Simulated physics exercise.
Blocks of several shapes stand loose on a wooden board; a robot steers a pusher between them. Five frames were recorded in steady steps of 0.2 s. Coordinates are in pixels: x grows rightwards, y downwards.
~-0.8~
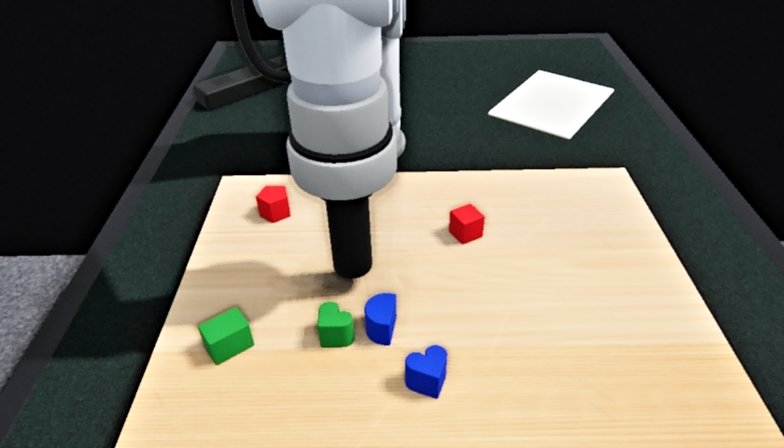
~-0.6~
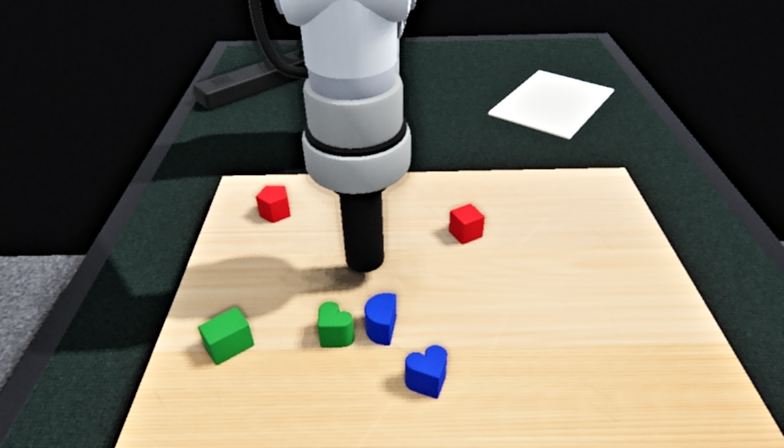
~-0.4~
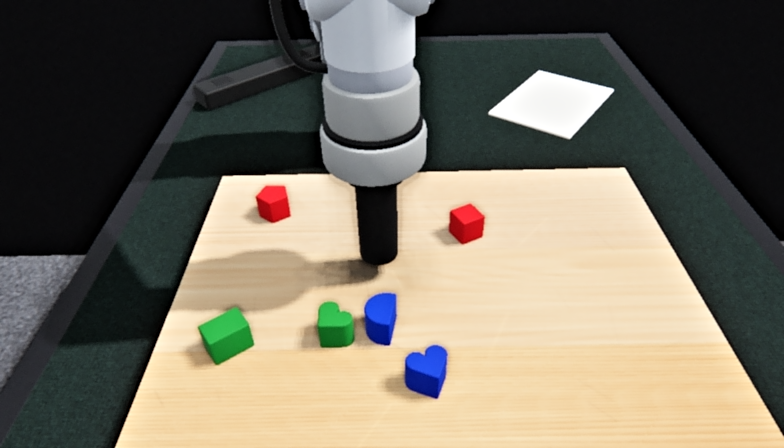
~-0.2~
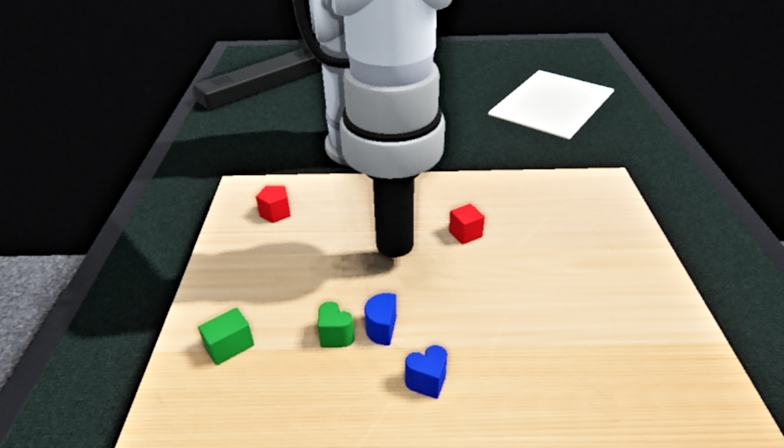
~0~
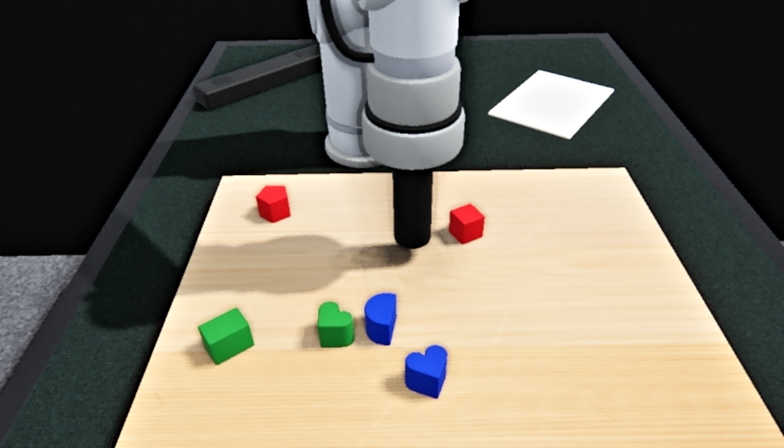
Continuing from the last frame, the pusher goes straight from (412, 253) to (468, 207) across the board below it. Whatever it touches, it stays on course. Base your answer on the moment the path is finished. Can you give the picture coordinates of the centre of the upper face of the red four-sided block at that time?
The middle of its upper face will lie at (484, 207).
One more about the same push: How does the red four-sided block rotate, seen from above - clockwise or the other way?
Viewed from above, clockwise.
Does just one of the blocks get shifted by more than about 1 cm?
In short: Yes.
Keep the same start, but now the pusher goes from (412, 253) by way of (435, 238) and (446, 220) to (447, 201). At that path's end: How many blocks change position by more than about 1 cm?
It moves one block.
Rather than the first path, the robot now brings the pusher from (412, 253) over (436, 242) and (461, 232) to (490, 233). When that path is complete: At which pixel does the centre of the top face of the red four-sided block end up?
The middle of its top is at (519, 204).
What follows on the original path. One third of the way, pusher (433, 222); nothing pushed yet.
Two thirds of the way, pusher (452, 206); red four-sided block (482, 207), turned 60° clockwise.
At the end, pusher (469, 192); red four-sided block (484, 207), turned 70° clockwise.
